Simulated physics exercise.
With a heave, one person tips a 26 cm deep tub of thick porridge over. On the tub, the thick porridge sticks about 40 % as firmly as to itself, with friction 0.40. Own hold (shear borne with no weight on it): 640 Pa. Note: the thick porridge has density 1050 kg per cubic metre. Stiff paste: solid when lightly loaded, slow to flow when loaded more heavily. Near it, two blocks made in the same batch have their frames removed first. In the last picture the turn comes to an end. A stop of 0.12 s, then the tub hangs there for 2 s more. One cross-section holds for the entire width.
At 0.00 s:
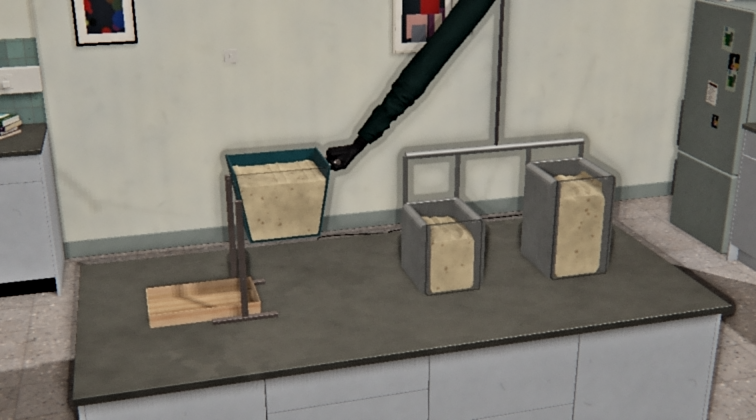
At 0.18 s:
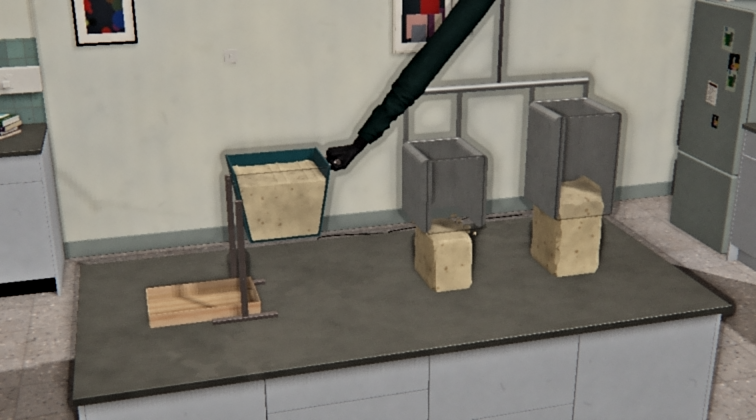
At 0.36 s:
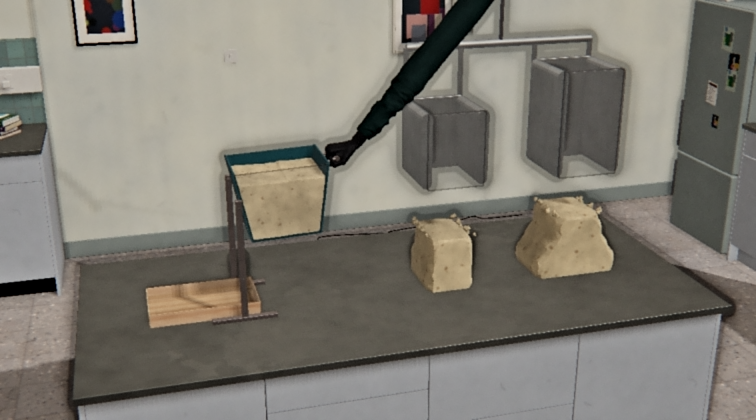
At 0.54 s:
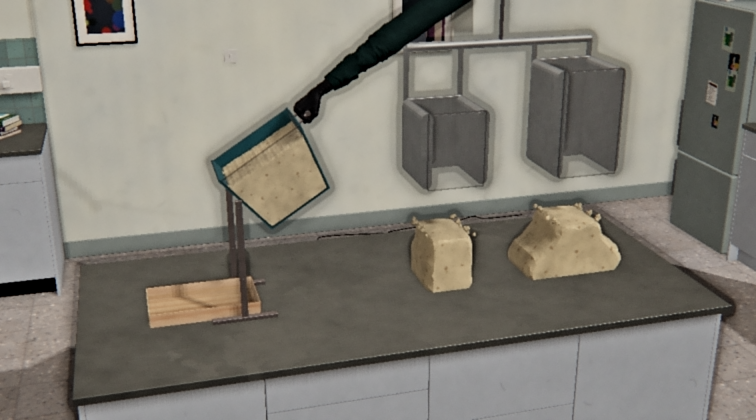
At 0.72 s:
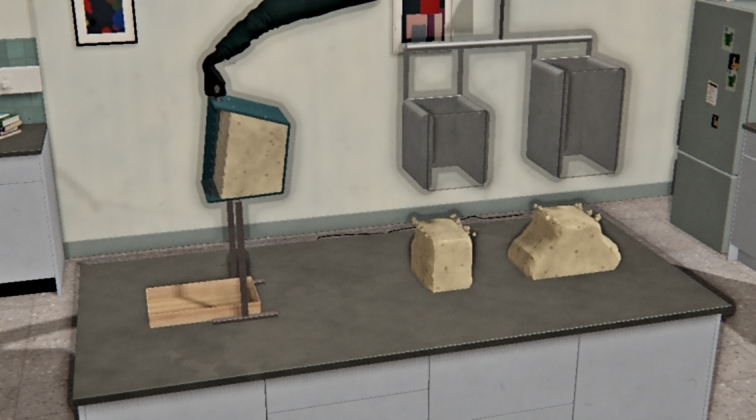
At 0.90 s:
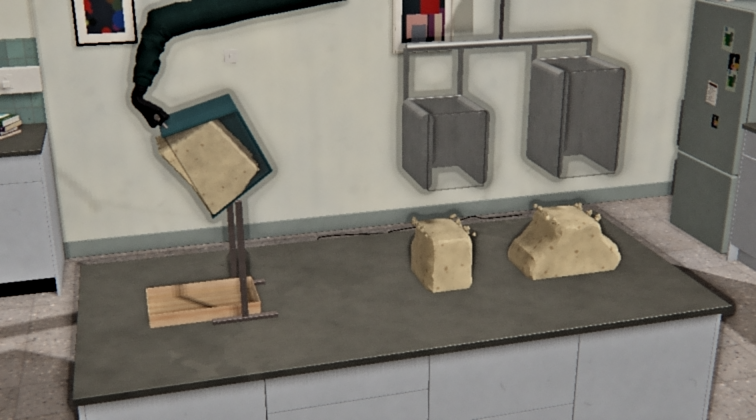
A teal tub of thick, pale porridge stands at the left of a dark grey counter in a pale-walled kitchen, seen from slightly above by a still camera. A dark arm grips its rim above a wooden tray, with two porridge blocks in grey moulds at right. The moulds lift away, the taller block slumps and widens, and the arm swings the tub leftward past upright.
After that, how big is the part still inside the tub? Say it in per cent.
I would say roughly 0 per cent is still inside.
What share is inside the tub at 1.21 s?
About 0 %.
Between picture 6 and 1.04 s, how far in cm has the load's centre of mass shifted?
It has moved around 20 centimetres.
By 1.04 s, the tub is at 116 degrees and holds 17 %.
By 1.21 s, the tub is at 116 degrees and holds 0 %.
By 1.38 s, the tub is at 116 degrees and holds 0 %.
By 1.55 s, the tub is at 116 degrees and holds 0 %.
By 2.90 s, at the end, the tub is at 116 degrees and holds 0 %.
